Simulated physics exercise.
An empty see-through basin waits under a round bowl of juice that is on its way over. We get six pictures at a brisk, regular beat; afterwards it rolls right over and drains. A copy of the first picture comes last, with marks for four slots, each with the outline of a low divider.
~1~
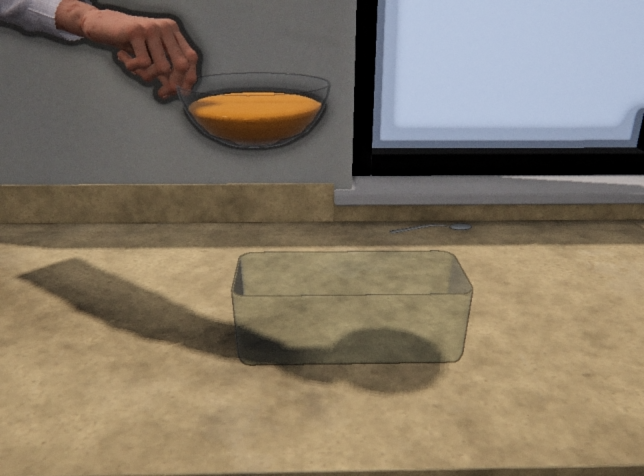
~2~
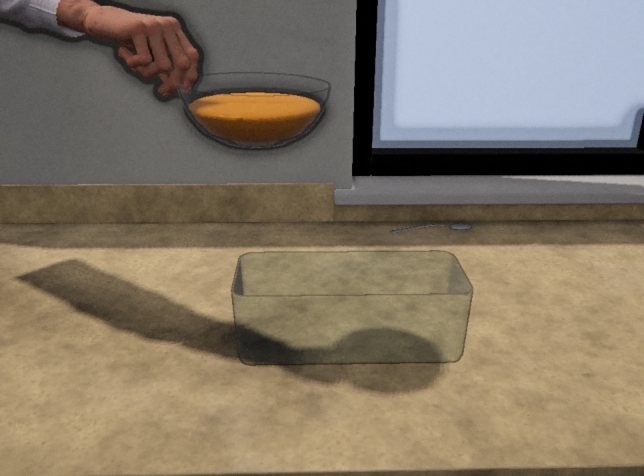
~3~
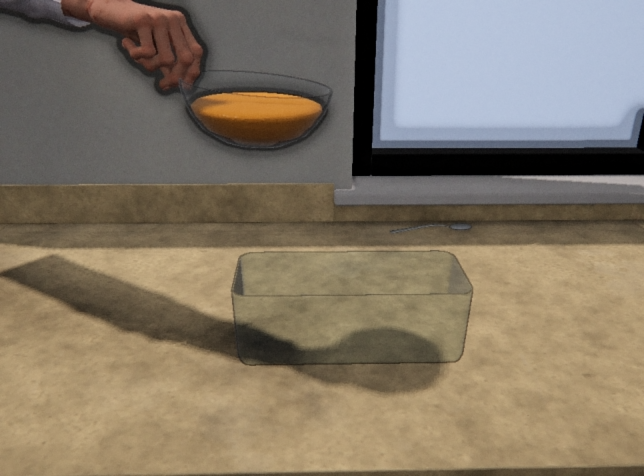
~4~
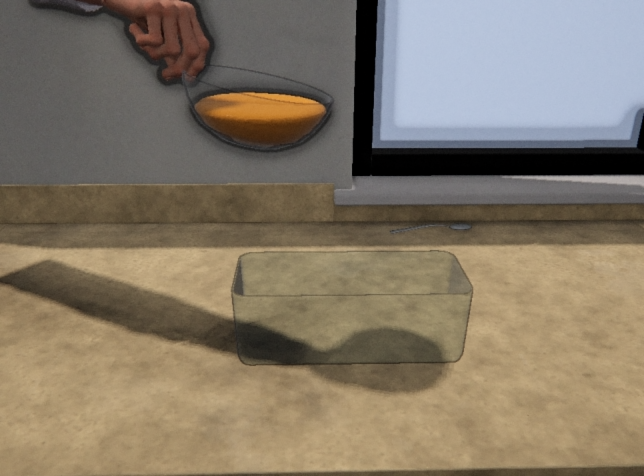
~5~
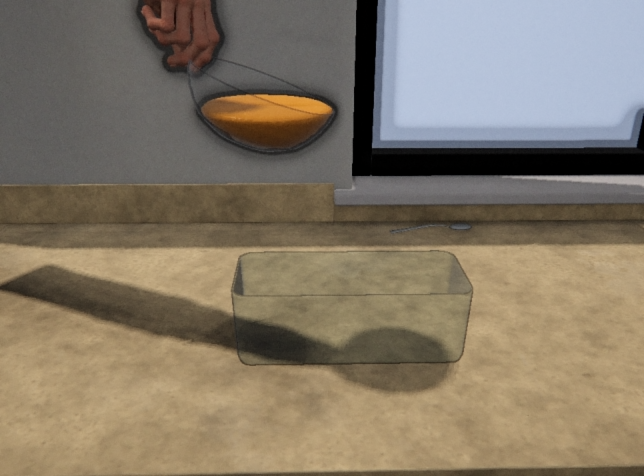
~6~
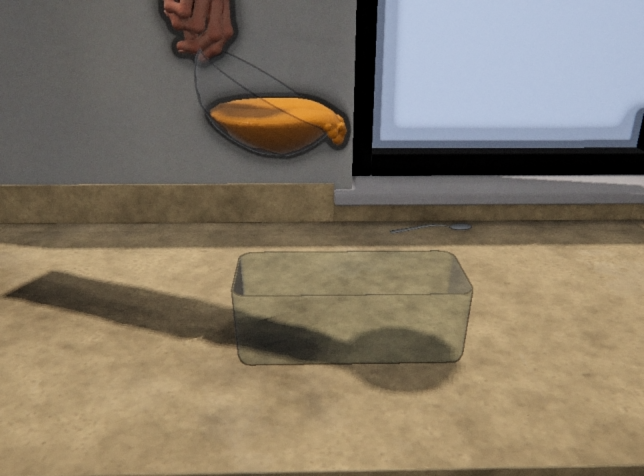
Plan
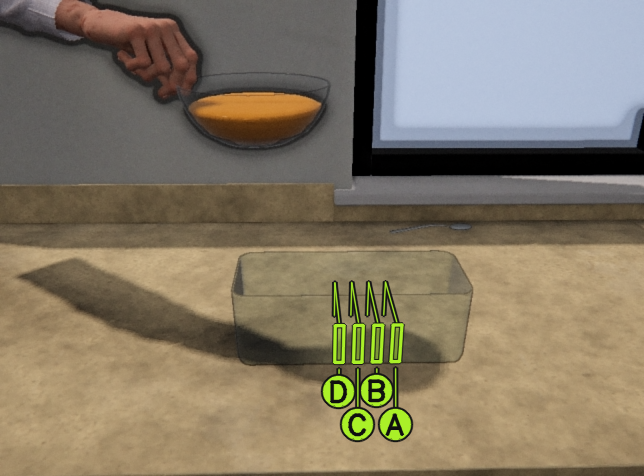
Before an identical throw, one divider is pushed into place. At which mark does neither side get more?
Best: B.
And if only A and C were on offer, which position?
C it is.
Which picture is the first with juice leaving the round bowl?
Picture 6.
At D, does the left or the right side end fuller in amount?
More ends on the right.
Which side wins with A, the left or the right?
The left side.
On the marked copy, A at (395, 368); B at (376, 368); C at (357, 368); D at (339, 369).
Choosing A, about 81 % ends left of the wall and 15 % right of it; 3 % is lost outside.
Choosing B, about 47 % ends left of the wall and 50 % right of it.
Choosing C, about 25 % ends left of the wall and 73 % right of it.
Choosing D, about 13 % ends left of the wall and 85 % right of it.
